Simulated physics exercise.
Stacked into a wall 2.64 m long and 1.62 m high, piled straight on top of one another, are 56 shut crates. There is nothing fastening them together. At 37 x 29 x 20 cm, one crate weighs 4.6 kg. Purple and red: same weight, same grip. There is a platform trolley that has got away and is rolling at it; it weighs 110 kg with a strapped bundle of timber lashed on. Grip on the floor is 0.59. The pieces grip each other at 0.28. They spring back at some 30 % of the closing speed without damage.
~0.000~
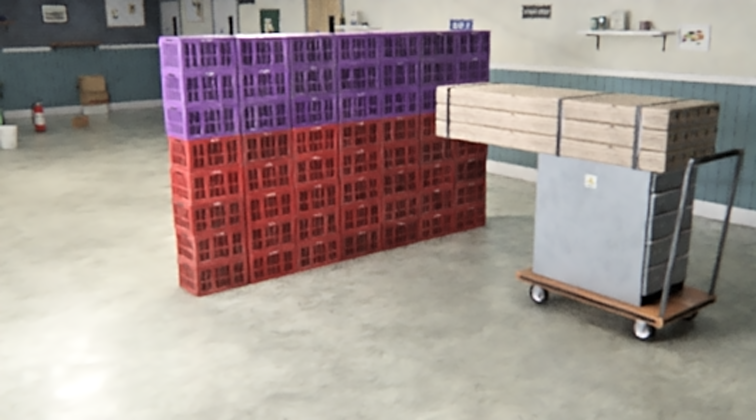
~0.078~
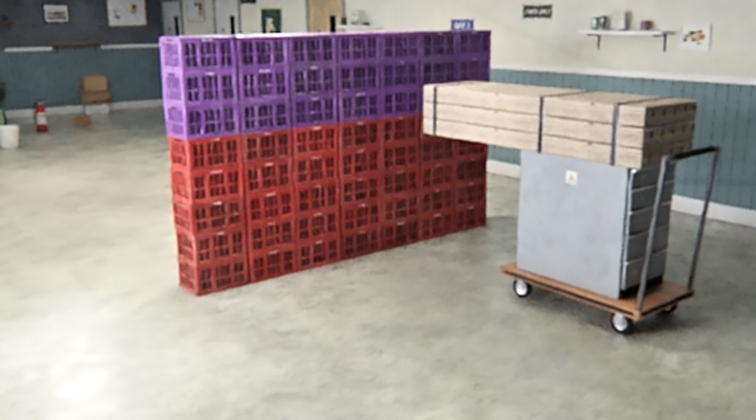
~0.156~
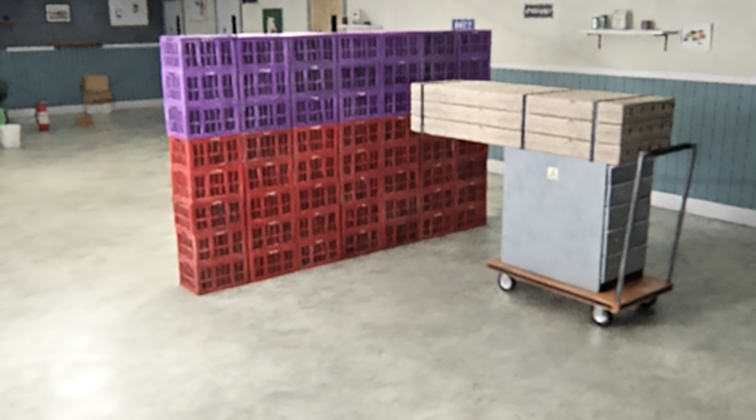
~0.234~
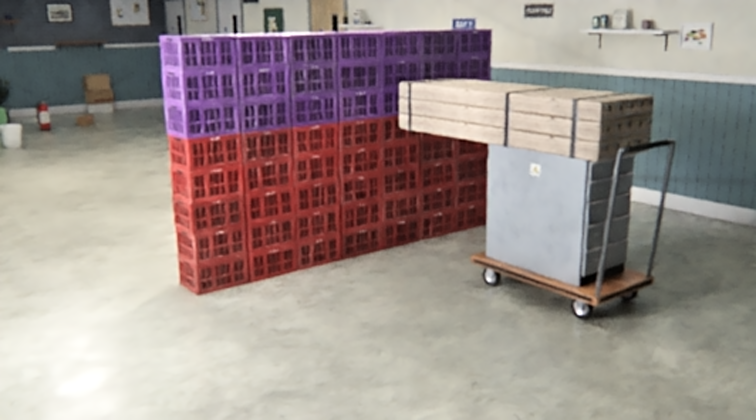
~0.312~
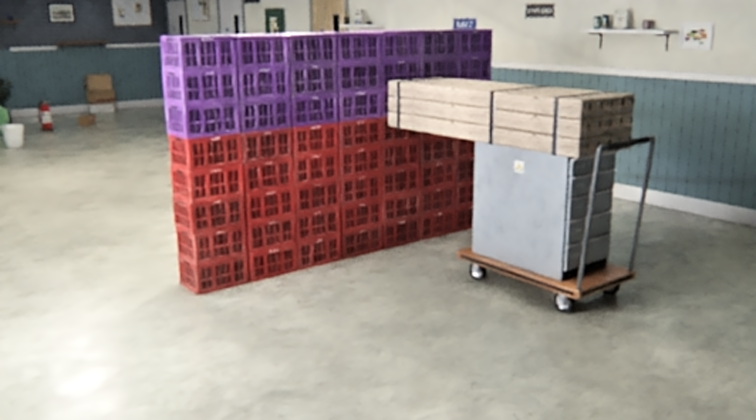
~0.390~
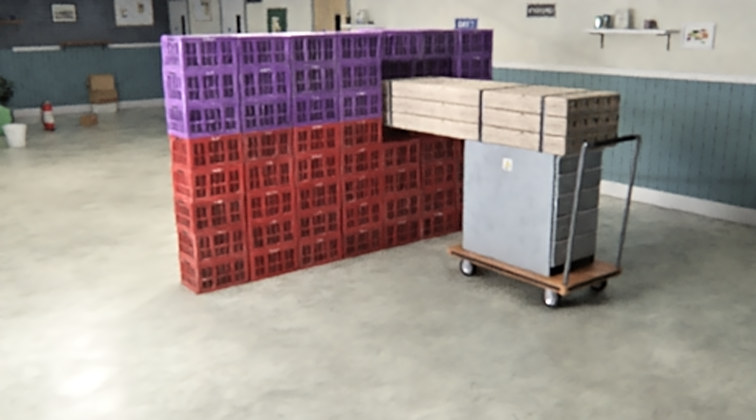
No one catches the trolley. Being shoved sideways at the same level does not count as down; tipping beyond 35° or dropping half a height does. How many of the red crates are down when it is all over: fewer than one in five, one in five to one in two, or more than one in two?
Fewer than one in five.
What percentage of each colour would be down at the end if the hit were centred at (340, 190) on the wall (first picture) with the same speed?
Result - red: 20 percent, purple: 30 percent.
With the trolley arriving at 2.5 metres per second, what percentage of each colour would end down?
You'd end up with red at 10 per cent down and purple at 30 per cent.
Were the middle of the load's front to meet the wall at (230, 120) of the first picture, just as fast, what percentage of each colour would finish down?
Result - red: 10 %; purple: 30 %.
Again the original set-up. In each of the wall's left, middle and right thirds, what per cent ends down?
0 / 20 / 20 %, left to right.
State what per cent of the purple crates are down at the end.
Of the purple ones, 30 per cent finish down.
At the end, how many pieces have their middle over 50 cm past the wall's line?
Roughly 8.
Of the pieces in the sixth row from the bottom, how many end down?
The answer for that row is 2.
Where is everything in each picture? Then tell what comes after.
In the first frame (pixels give the middle of a visible side; the camera moves round a little), load (442, 102) 52 cm short of the wall; top red crate (439, 125); top purple crate (264, 52); none has stirred.
The second frame shows load (429, 101) 39 cm short of the wall.
The third frame shows load (416, 99) 26 cm short of the wall.
The fourth frame shows load (404, 97) 13 cm short of the wall.
The fifth frame shows load (393, 95) just touching.
The sixth frame shows load (386, 94) 9 cm into the wall's line; top purple crate (265, 51); movement in 6 of them.
After 0.68 s, load 42 cm past the wall's line, still rolling; 2 of the 35 red crates down (8 of 56 in all colours); top red crate 38° from how it stood, 13 cm lower.
After 1.22 s, load 90 cm past the wall's line, still rolling; 2 of the 35 red crates down (8 of 56 in all colours); top red crate on its side.
In the end (3.2 s), load 95 cm past the wall's line, stopped; 2 of the 35 red crates down (8 of 56 in all colours); top red crate on its side; top purple crate unmoved. That is 6 per cent. From the last view, middles, top red crate near (424, 192), top purple crate near (254, 51).
